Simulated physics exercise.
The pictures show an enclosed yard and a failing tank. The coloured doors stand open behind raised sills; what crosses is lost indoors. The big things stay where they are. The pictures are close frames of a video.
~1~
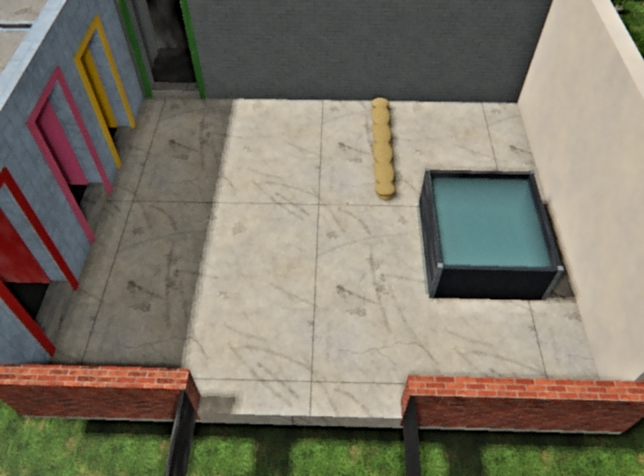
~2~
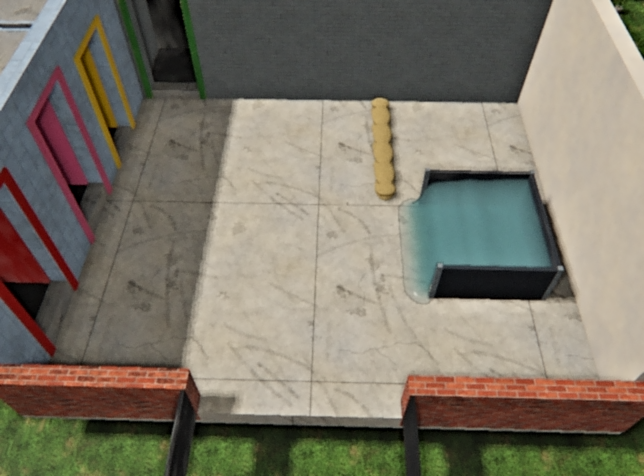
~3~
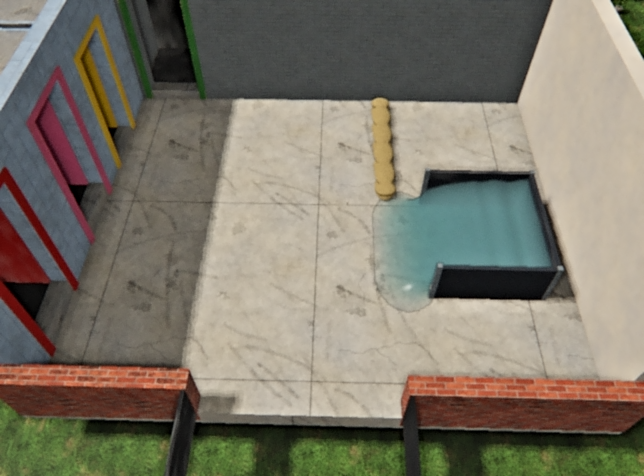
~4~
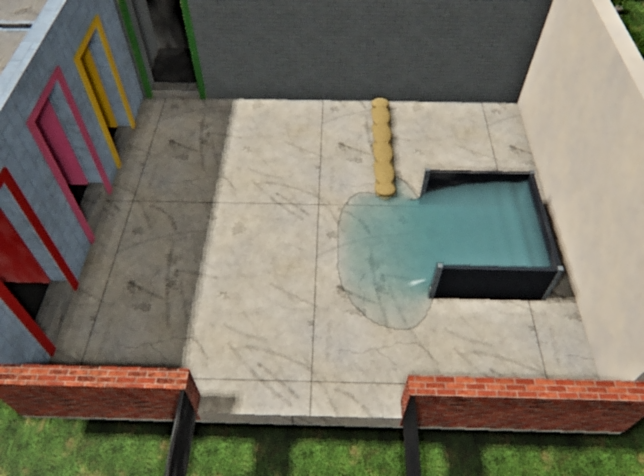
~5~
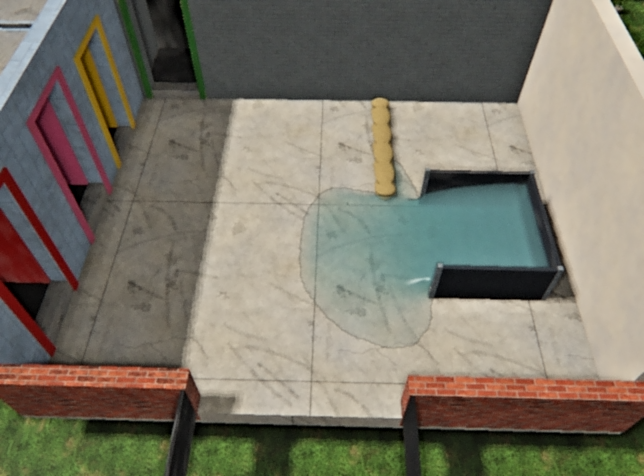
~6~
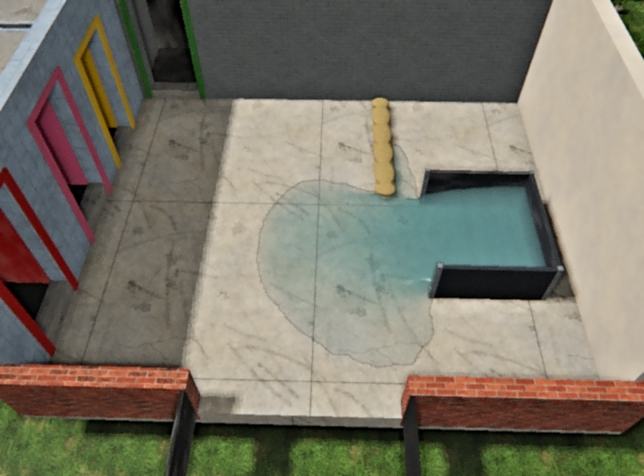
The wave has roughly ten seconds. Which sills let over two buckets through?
In the end: The yellow door lets in a lot; the pink door admits no more than that; the red door admits no more than that; the green door admits no more than that.
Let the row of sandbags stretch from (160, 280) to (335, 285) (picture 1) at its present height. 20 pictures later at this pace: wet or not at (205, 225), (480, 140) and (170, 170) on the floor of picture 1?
In turn: Flooded, free of water, flooded.
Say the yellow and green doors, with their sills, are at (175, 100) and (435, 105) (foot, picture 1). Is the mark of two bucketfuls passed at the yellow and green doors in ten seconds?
Yellow floods, green stays under.
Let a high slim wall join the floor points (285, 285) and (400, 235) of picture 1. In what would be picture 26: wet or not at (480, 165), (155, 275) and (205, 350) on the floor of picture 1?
One after the other: Free of water, wet, wet.
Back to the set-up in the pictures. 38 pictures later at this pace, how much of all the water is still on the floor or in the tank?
Close to 90 %.
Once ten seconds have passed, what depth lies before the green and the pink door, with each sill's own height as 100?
Near 40 and 20 in a hundred.
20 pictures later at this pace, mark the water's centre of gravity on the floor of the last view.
Around (226, 238).
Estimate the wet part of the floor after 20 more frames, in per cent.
About 60 per cent.
A moment on, water covers 40 % of the floor; the yellow door not reached, the pink door not reached, the red door not reached, the green door not reached.
Next, water covers 55 % of the floor; the yellow door wet at the sill, nothing in, the pink door wet at the sill, nothing in, the red door wet at the sill, nothing in, the green door not reached.
Then, water covers 60 % of the floor; the yellow door over two buckets in, the pink door wet at the sill, nothing in, the red door wet at the sill, nothing in, the green door wet at the sill, nothing in.
Later, water covers 60 % of the floor; the yellow door over two buckets in, the pink door wet at the sill, nothing in, the red door wet at the sill, nothing in, the green door wet at the sill, nothing in.
In the end, water covers 80 % of the floor; the yellow door over two buckets in, the pink door wet at the sill, nothing in, the red door wet at the sill, nothing in, the green door wet at the sill, nothing in.
